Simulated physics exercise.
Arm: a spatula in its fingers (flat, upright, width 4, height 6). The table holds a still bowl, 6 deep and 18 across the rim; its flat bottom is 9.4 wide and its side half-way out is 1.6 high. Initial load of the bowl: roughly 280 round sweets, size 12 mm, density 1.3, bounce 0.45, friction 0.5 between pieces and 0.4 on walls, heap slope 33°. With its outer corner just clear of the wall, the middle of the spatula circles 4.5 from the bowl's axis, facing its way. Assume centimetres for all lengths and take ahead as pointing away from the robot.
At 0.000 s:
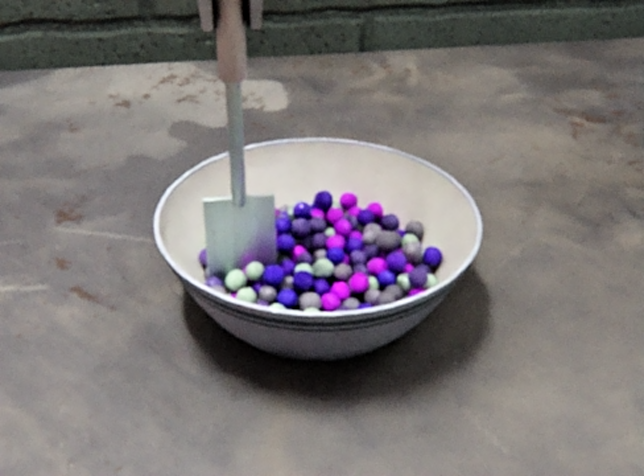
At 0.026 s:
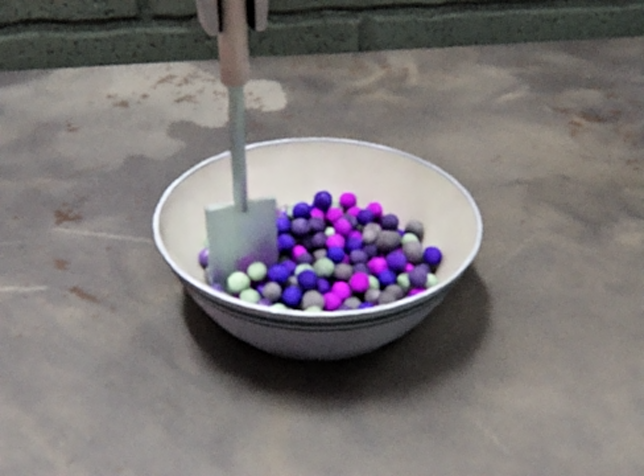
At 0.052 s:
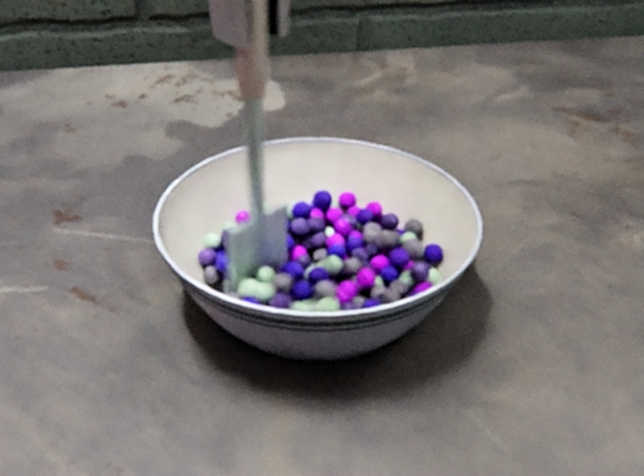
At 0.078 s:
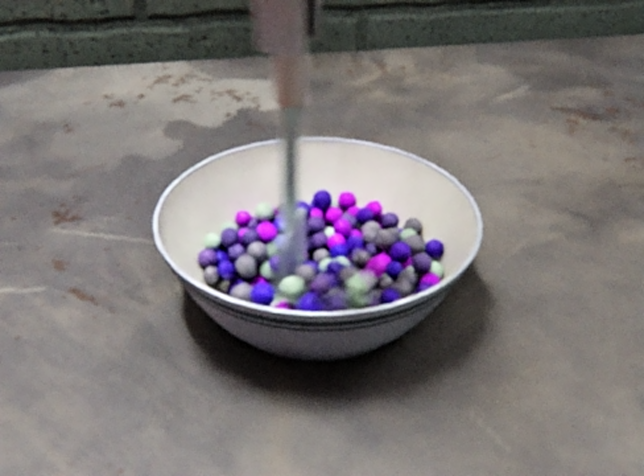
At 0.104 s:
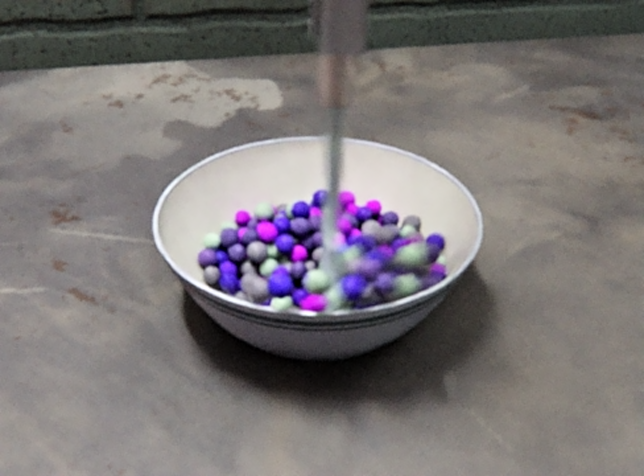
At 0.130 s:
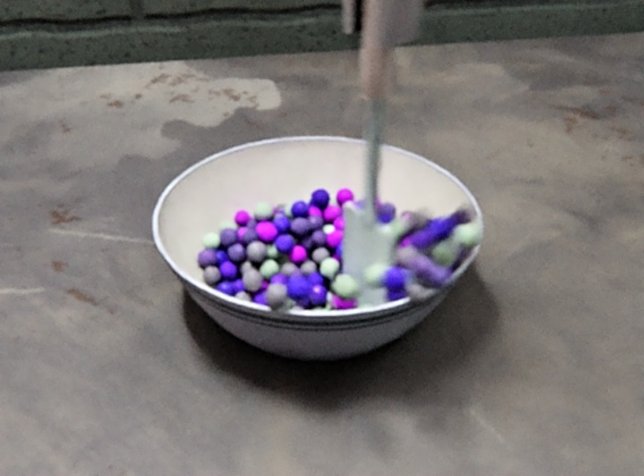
A spatula swept from left to right through a white bowl of small purple, pink, gray and pale green balls, pushing a bunch of them up against the right side while the bowl stayed still.
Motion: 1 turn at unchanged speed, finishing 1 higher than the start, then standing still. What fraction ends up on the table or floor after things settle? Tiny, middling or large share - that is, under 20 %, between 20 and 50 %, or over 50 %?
The share is middling, between 20 and 50 %.
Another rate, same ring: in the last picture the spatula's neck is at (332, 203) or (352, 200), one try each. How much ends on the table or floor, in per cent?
Well, about 25 percent the first time and about 30 percent the second.
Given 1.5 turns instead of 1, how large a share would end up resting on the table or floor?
I'd expect around 40 per cent.
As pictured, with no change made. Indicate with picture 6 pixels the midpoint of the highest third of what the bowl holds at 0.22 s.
The top third is centred near (378, 181) in the last picture.
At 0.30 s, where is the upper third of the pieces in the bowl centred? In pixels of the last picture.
Around (238, 184).
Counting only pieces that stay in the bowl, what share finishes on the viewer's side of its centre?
I'd say around 60 per cent.
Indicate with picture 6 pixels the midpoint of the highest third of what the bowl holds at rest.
Centre of top third: Approx. (281, 302).
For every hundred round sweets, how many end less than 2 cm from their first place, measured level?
That comes to some 10 per cent.
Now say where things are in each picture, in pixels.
In the first picture, the spatula neck at (238, 173), 0° round; upper third of the load around (323, 255), from x 210 to 435, top at y 200; 284 in the bowl.
In the second picture, the spatula neck at (240, 178), 9° round; upper third of the load around (323, 257), from x 210 to 430, top at y 200.
In the third picture, the spatula neck at (256, 192), 33° round; upper third of the load around (320, 270), from x 210 to 435, top at y 200.
In the fourth picture, the spatula neck at (290, 203), 60° round; upper third of the load around (342, 273), from x 210 to 435, top at y 200.
In the fifth picture, the spatula neck at (333, 203), 88° round; upper third of the load around (369, 267), from x 205 to 435, top at y 200; 282 in the bowl, 2 in flight or on the tool.
In the sixth picture, the spatula neck at (371, 194), 115° round; upper third of the load around (406, 250), from x 205 to 465, top at y 195; 276 in the bowl, 8 in flight or on the tool.
After 0.22 s, 205° round, highest piece 13 above the table; 242 in the bowl, 42 in flight or on the tool.
After 0.30 s, 294° round, highest piece 12 above the table; 208 in the bowl, 23 on the table or floor, 53 in flight or on the tool.
After 0.54 s, 0° round, highest piece 6 above the table; 184 in the bowl, 100 on the table or floor.
After 1.24 s, 0° round, highest piece 5 above the table; 184 in the bowl, 100 on the table or floor.
In the end, 184 in the bowl, 100 on the table or floor. That is 35 % on the table or floor.
